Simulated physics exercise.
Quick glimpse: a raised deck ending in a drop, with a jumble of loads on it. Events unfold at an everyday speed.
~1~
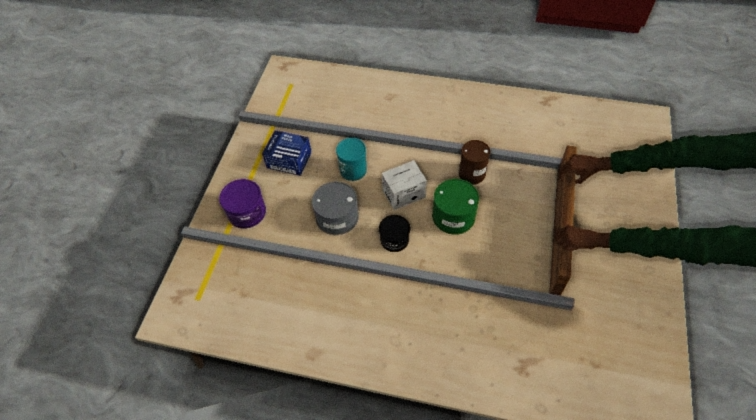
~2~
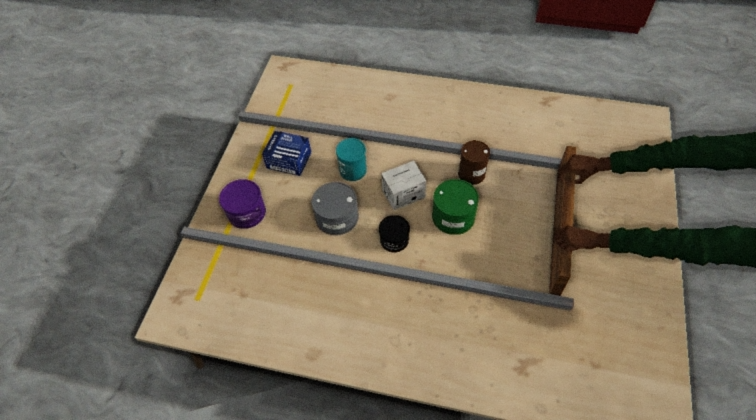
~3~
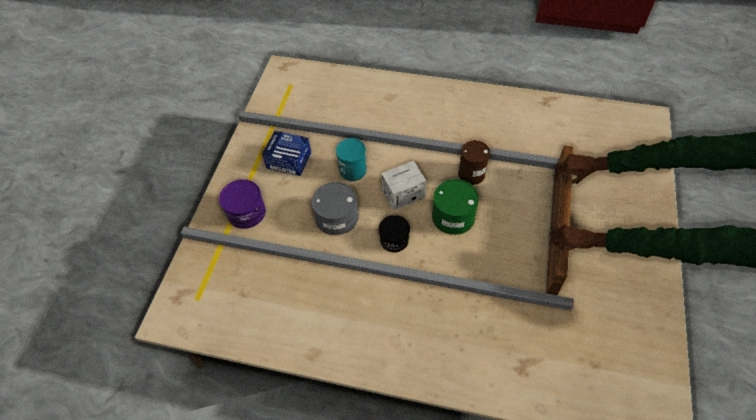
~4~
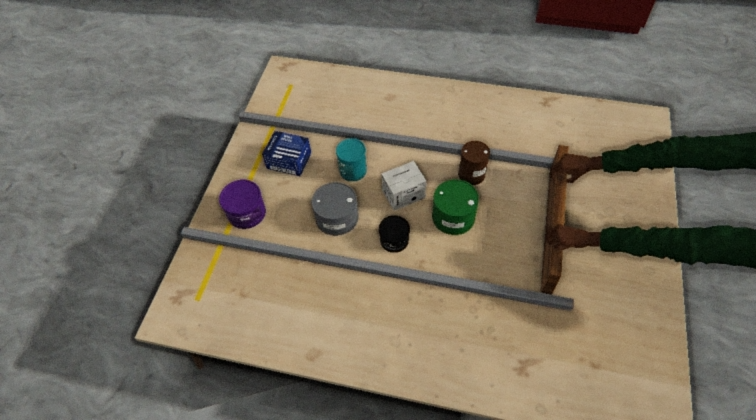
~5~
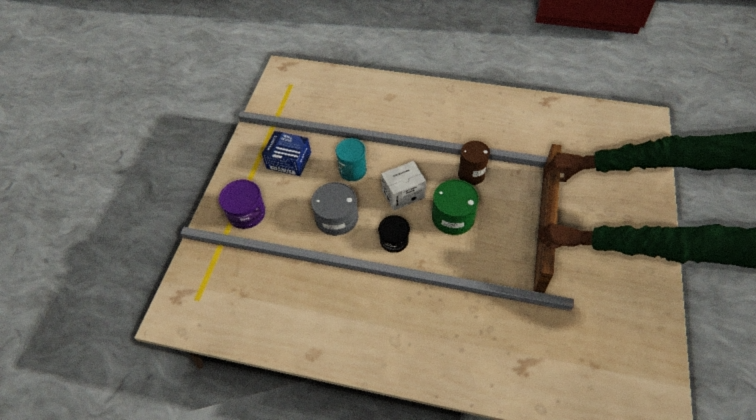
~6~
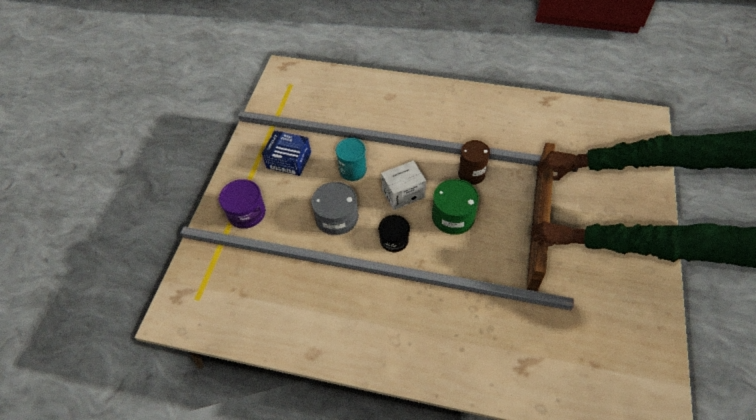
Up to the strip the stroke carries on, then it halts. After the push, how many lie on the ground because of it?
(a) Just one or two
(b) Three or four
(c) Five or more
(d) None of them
Option b: Three or four.
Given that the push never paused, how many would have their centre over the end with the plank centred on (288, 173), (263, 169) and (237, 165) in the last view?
Counts per position: 1 / 2 / 5.
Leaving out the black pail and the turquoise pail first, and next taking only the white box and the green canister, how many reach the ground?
The count is 2 in one try and 2 in the other, in that order.
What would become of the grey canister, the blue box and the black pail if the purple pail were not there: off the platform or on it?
Obs.: Grey canister does drop, blue box does drop, black pail is not lost.
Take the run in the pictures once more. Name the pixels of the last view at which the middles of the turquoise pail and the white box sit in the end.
Turquoise pail: About (229, 120); white box: About (225, 146).
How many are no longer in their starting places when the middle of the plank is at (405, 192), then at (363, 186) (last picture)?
The first number is 5, the next one 6.
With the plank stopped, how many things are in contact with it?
That would be 3 of them.
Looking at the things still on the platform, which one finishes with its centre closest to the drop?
It's the turquoise pail that is foremost.
Early on, none off yet; purple pail at rest near (243, 204); blue box at rest near (287, 153); grey canister at rest near (335, 209).
A while later, none off yet; purple pail moving near (240, 204); blue box travelled a little near (278, 150); grey canister travelled about its own width near (281, 209).
Finally, the number that fall off is three or four; lost, grey canister, blue box and purple pail.
